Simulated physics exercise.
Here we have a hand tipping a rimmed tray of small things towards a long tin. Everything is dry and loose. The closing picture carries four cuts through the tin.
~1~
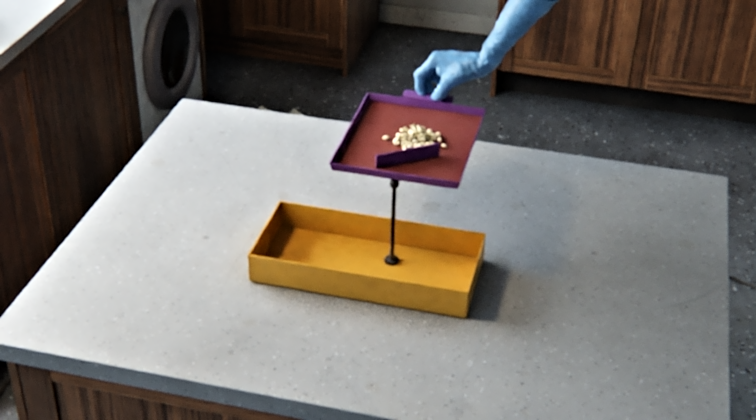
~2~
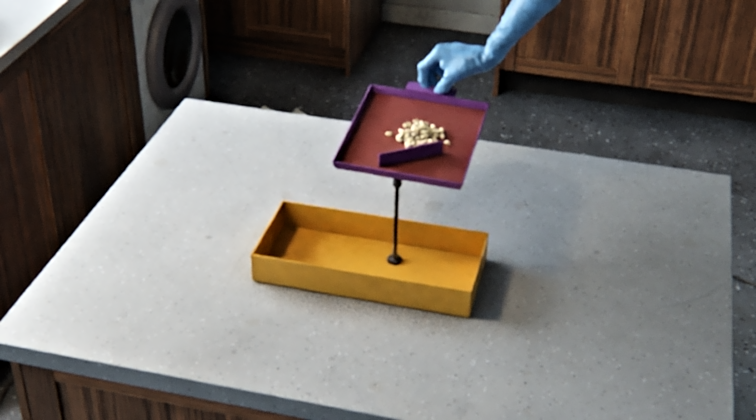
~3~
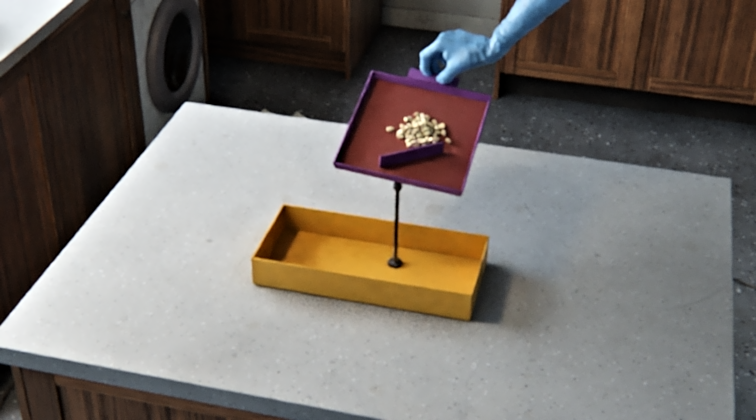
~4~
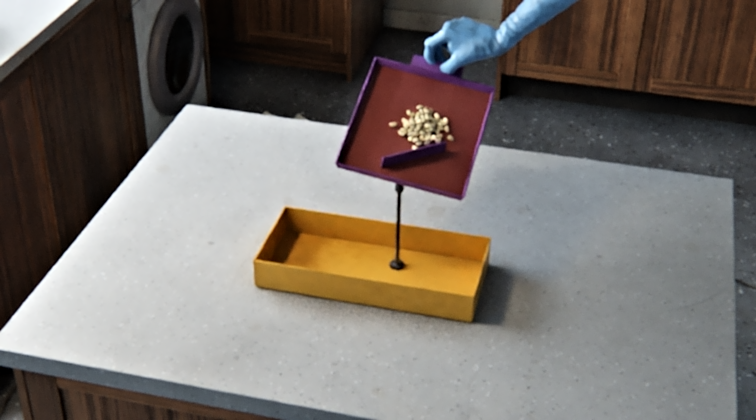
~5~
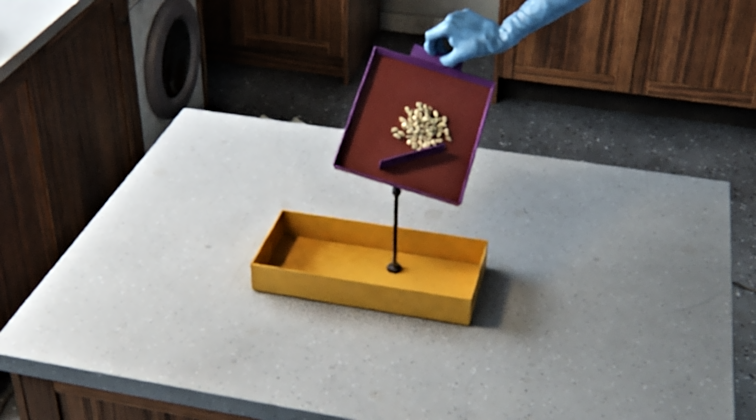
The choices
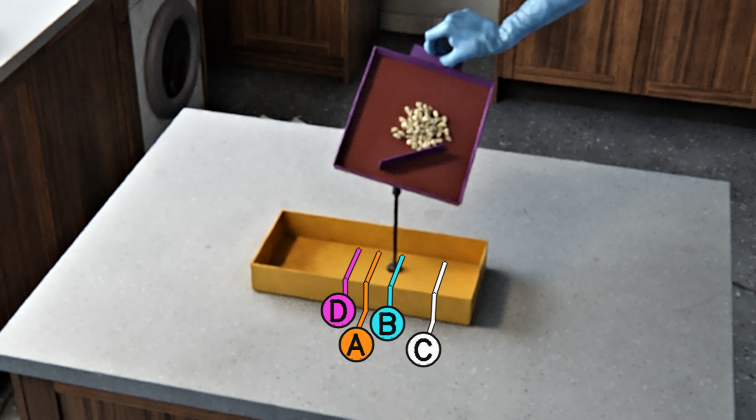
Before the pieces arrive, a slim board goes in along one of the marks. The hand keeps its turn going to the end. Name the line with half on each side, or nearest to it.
Go for C.
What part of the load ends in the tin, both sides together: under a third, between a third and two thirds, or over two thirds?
It is over two thirds.
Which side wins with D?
Right.
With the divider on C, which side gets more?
Left.
On the marked copy, line A crosses the front rim at (366, 282); line B crosses the front rim at (390, 286); line C crosses the front rim at (434, 293); line D crosses the front rim at (345, 279).
If A is chosen, of what is caught, none at all on the left of the divider, the whole lot on the right.
If B is chosen, of what is caught, only a few on the left of the divider, all but a few on the right.
If C is chosen, of what is caught, close to two thirds on the left of the divider, close to a third on the right.
If D is chosen, of what is caught, none at all on the left of the divider, the whole lot on the right.
